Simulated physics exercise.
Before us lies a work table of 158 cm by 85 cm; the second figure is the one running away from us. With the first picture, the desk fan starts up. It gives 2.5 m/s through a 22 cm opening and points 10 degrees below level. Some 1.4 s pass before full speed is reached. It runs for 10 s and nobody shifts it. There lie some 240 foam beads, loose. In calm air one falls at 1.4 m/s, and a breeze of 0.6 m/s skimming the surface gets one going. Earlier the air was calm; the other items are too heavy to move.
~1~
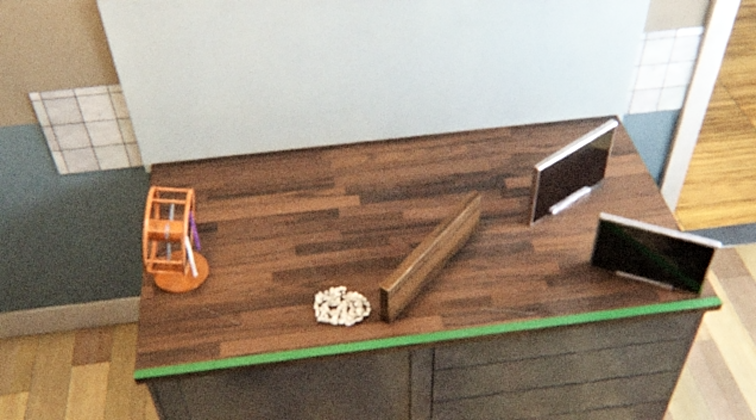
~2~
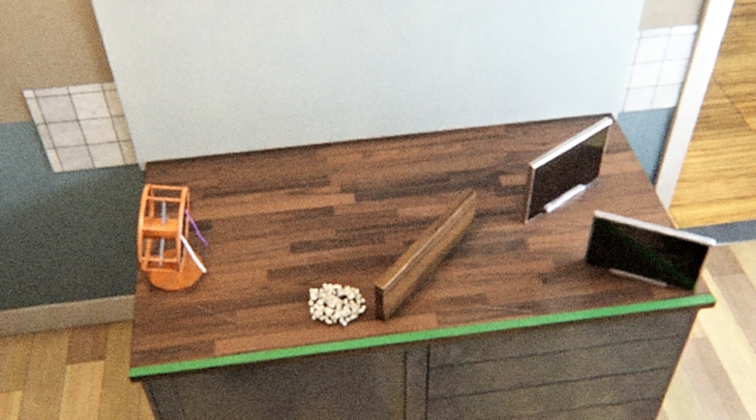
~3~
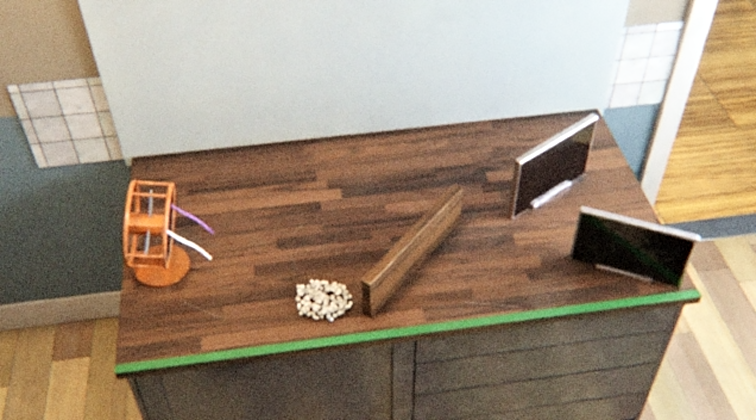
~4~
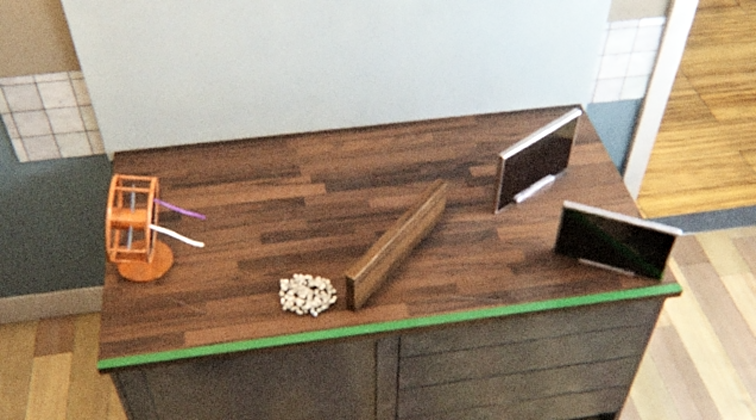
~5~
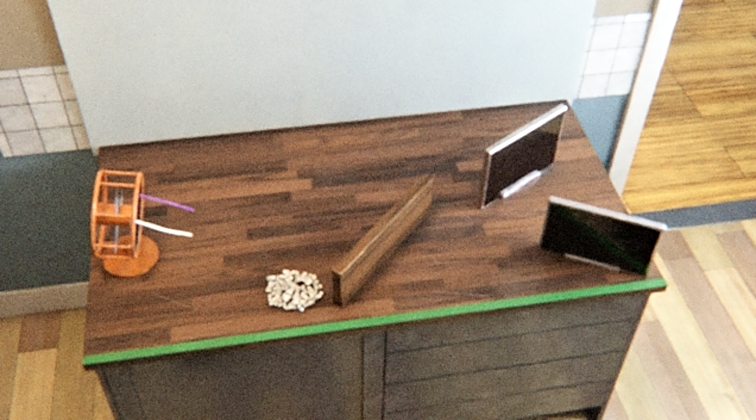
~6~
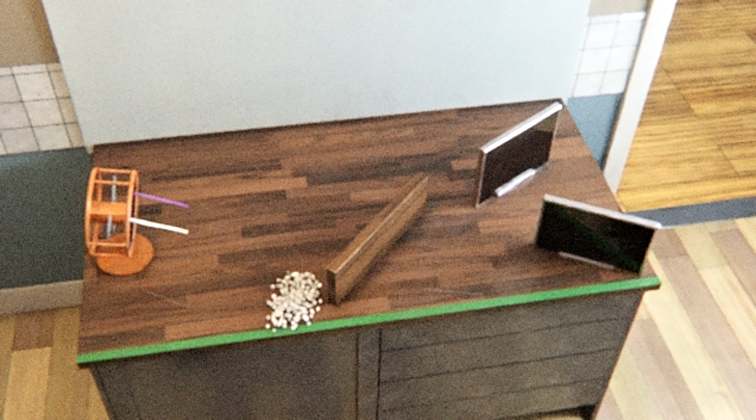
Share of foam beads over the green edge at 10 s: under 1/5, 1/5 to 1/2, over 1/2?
The fraction over that edge is going to exceed half.
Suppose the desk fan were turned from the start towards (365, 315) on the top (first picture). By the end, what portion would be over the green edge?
Then about 70 %.
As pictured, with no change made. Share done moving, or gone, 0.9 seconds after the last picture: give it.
The share is near 100 per cent.
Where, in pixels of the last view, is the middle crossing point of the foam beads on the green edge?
Near (310, 332).
Then, 0.9 s after the last picture, 0 % are on the move or not yet settled, 100 % are over the green edge.
Then, 2.1 s after the last picture, 0 % are on the move or not yet settled, 100 % are over the green edge.
Then, 4.4 s after the last picture, 0 % are on the move or not yet settled, 100 % are over the green edge.
Then, 8.9 s after the last picture, at the end, 100 % are over the green edge.
